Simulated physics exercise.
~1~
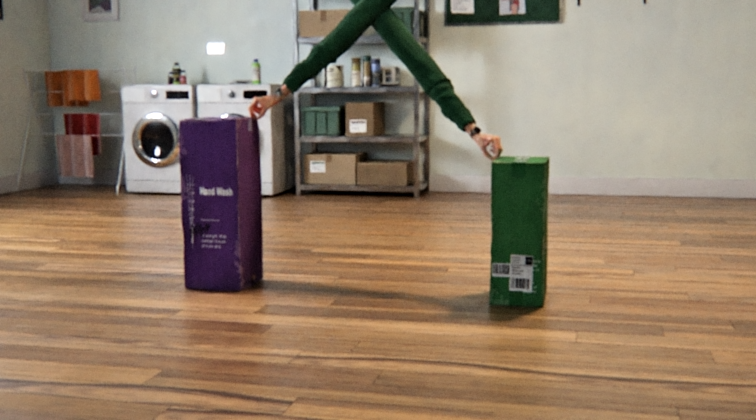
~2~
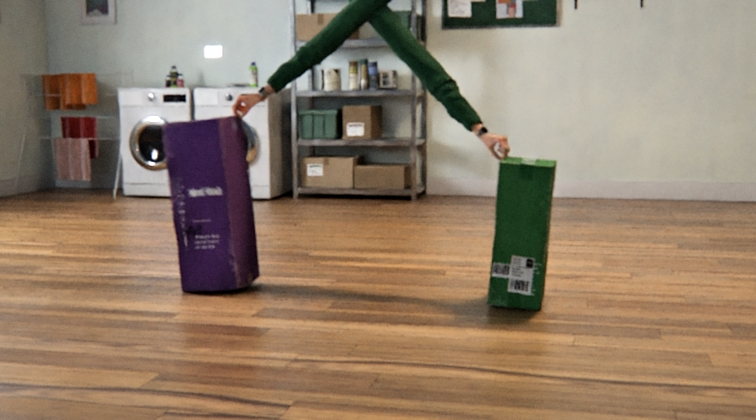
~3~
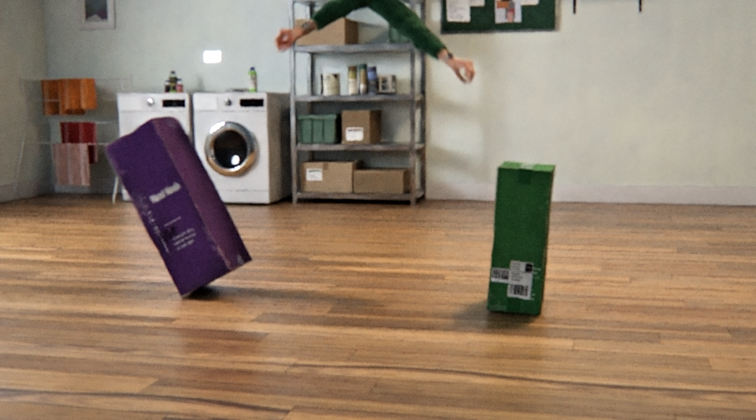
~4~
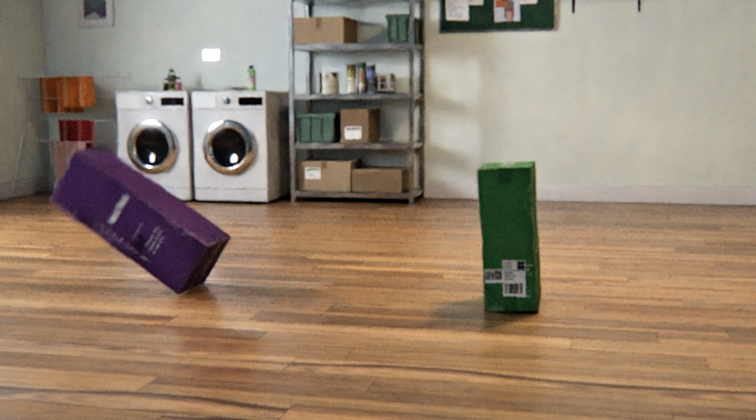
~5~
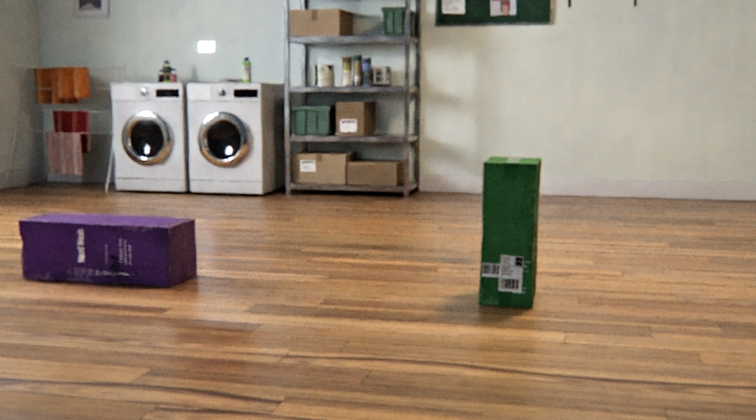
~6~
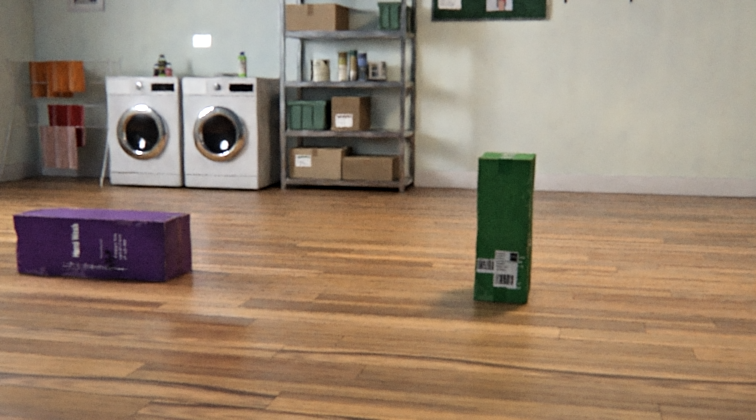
At the start, two tall boxes, a purple one on the left and a green one on the right, stand on a wooden floor as two hands in green sleeves touch their tops. The hands tip the boxes slightly to the left, then let go and draw back up out of view. The purple box keeps leaning further left, while the green one barely tilts and stays on its base. The purple box topples over onto the floor. By the end it lies on its side in front of the washing machines, and the green box stands upright.
